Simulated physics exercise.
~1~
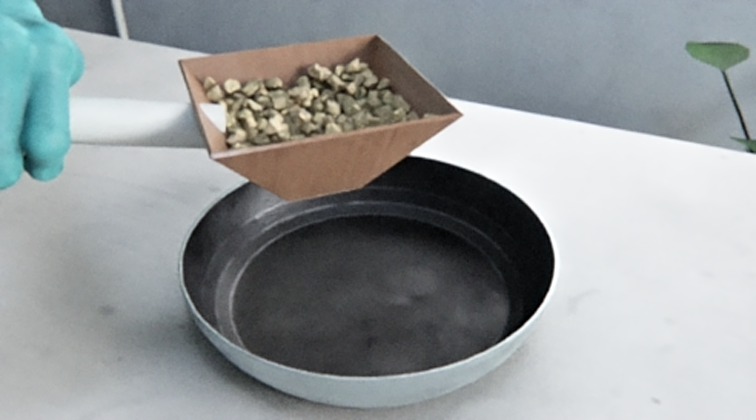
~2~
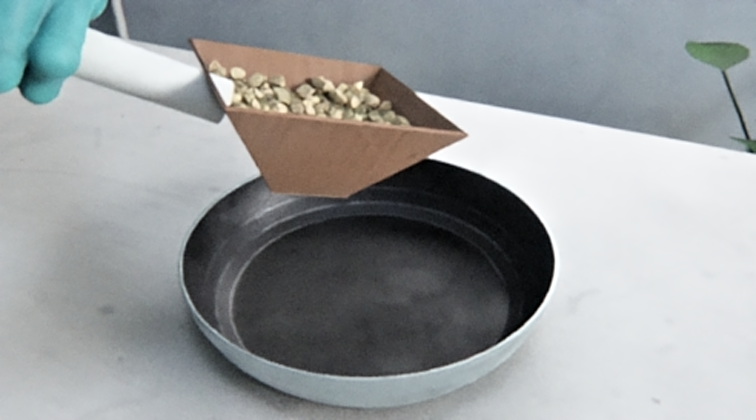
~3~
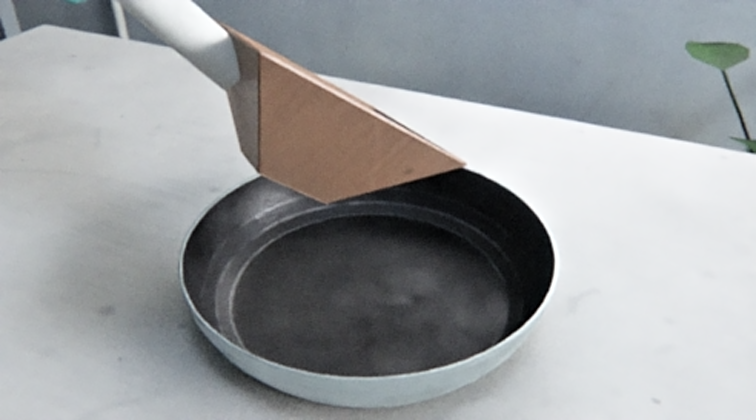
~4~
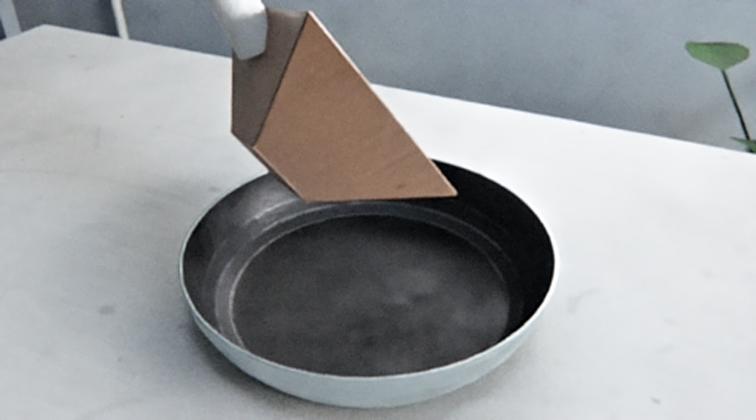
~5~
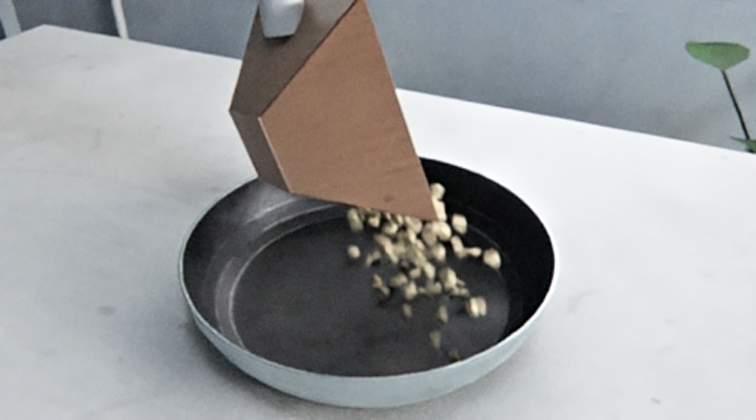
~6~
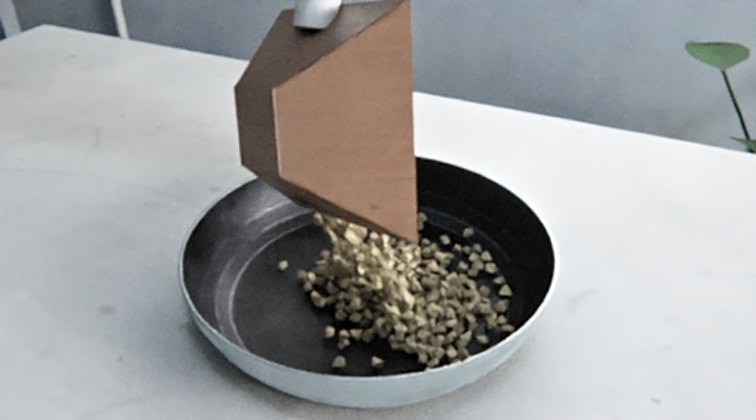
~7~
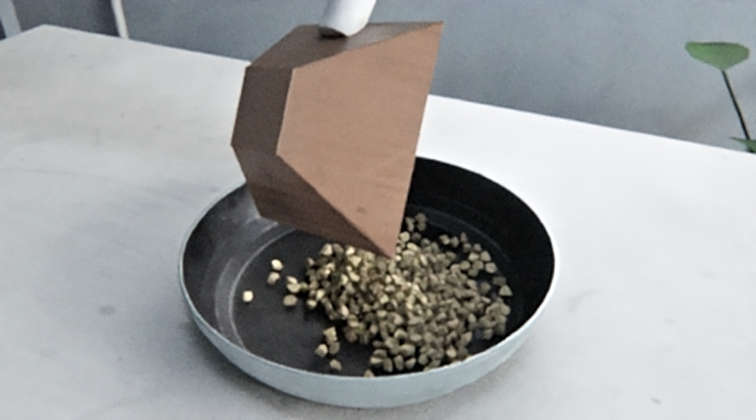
A wooden scoop tips over a dark pan and empties its pellets into a pile.
